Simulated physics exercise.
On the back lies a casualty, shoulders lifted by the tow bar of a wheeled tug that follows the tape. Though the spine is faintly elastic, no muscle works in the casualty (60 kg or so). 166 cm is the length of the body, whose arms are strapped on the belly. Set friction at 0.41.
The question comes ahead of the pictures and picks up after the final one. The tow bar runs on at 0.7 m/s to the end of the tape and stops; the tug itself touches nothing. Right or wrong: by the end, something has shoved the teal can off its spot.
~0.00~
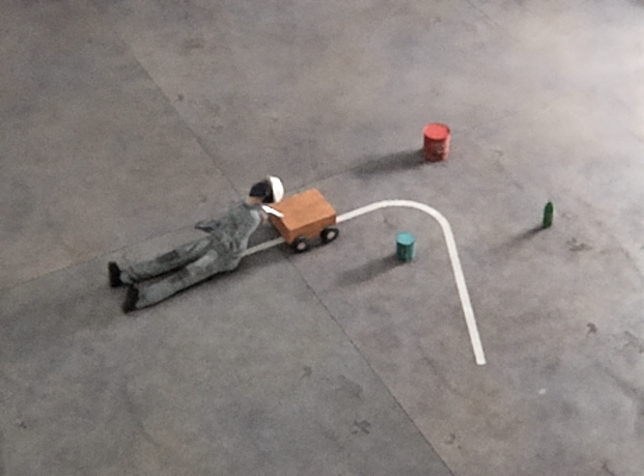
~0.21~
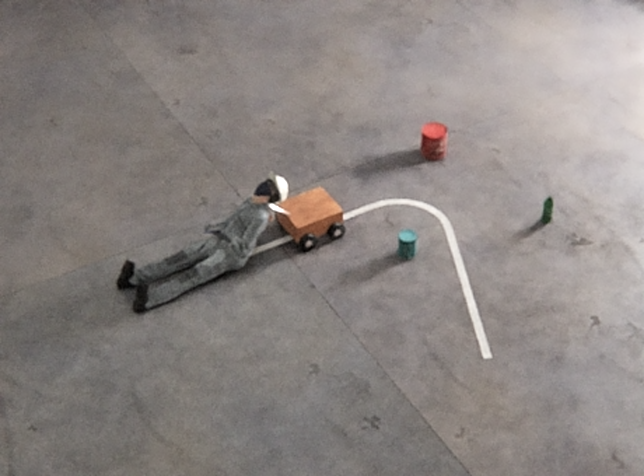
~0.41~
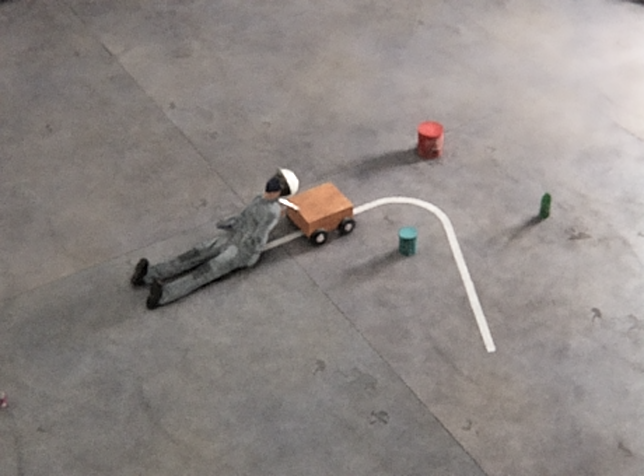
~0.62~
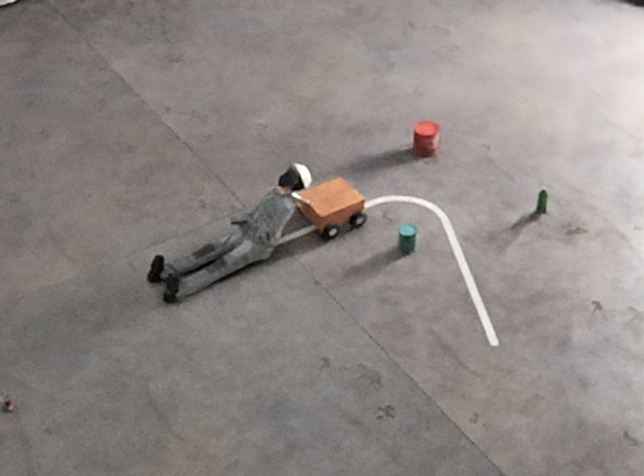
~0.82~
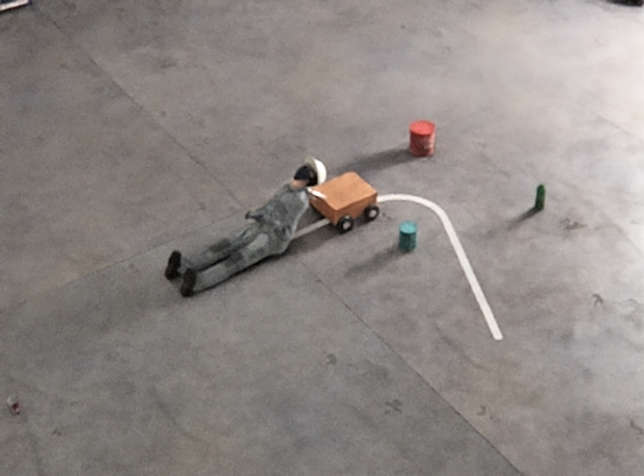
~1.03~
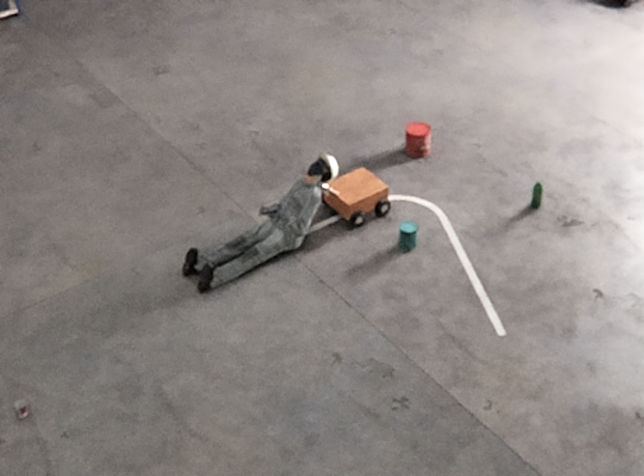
Right.
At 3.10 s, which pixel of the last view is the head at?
Near pixel (454, 171).
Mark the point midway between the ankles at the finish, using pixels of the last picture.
The midpoint lands near (434, 247).
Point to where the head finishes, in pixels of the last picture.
I'd say about pixel (514, 288).
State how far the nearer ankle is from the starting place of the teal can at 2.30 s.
The gap is about 100 cm.
After 2.30 s the teal can is where it stood, near (409, 236) in the last picture's view; the green bottle where it stood; the nearer ankle is 100 cm from that spot.
After 3.10 s the teal can is where it stood, near (409, 236) in the last picture's view; the green bottle where it stood; the nearer ankle is 78 cm from that spot.
After 3.90 s the teal can is where it stood, near (409, 236) in the last picture's view; the nearer ankle is 60 cm from that spot.
After 4.60 s the teal can is 21 cm from where it stood, near (410, 251) in the last picture's view; the nearer ankle is 27 cm from that spot.
By 5.5 s, teal can gets knocked; green bottle stays put; red bucket stays put.
